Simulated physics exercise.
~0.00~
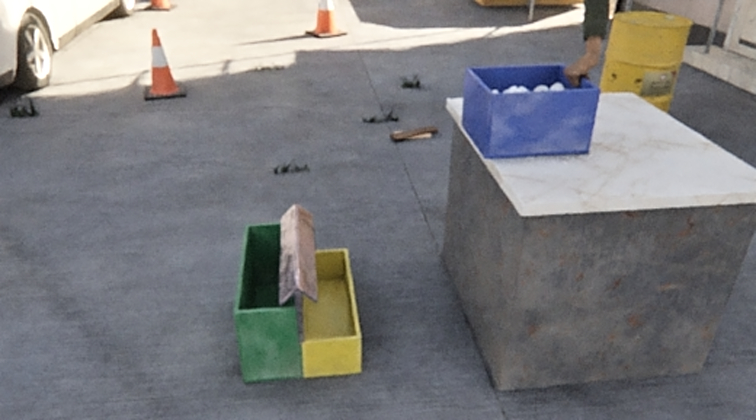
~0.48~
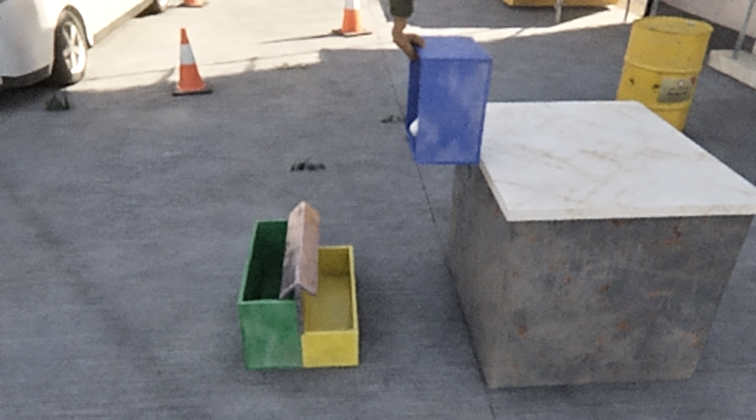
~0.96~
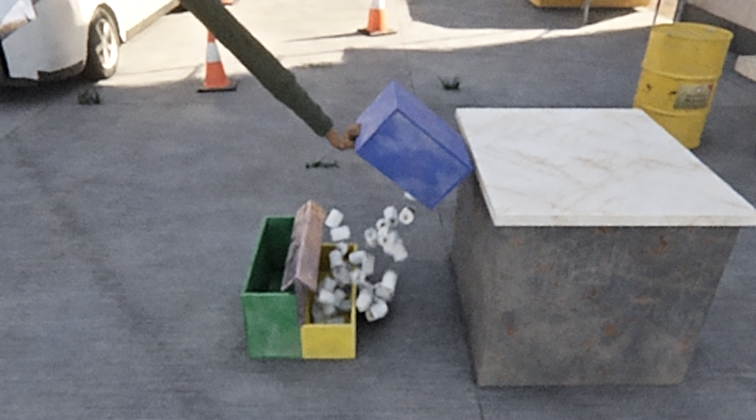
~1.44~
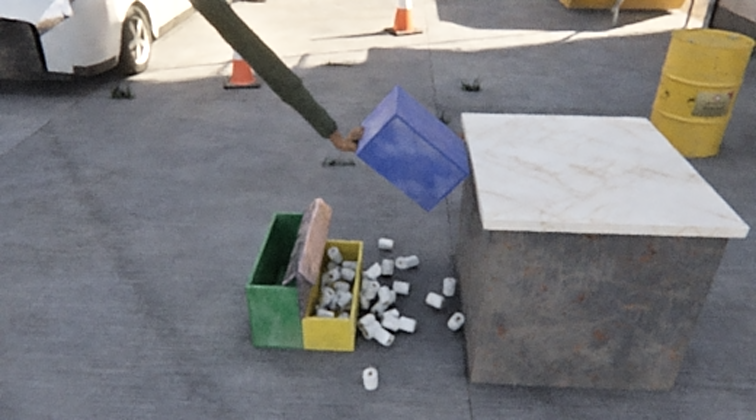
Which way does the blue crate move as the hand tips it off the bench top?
It moves to the left, swinging out over the bench edge toward the yellow trough.
At the start, a blue crate of white paper rolls sits on a marble-topped bench, with a hand at its rim, while an empty yellow trough and green tub stand on the ground to the left, a ridge between them. The hand tips the crate leftward over the bench edge until it stands on its side. As it tips further, an arm in a dark green sleeve reaches across and the rolls tumble out in a loose stream. Some drop into the yellow trough, while others miss it. Finally the crate hangs steeply tilted, with rolls in the trough and scattered on the ground toward the bench, and none visible in the green tub.
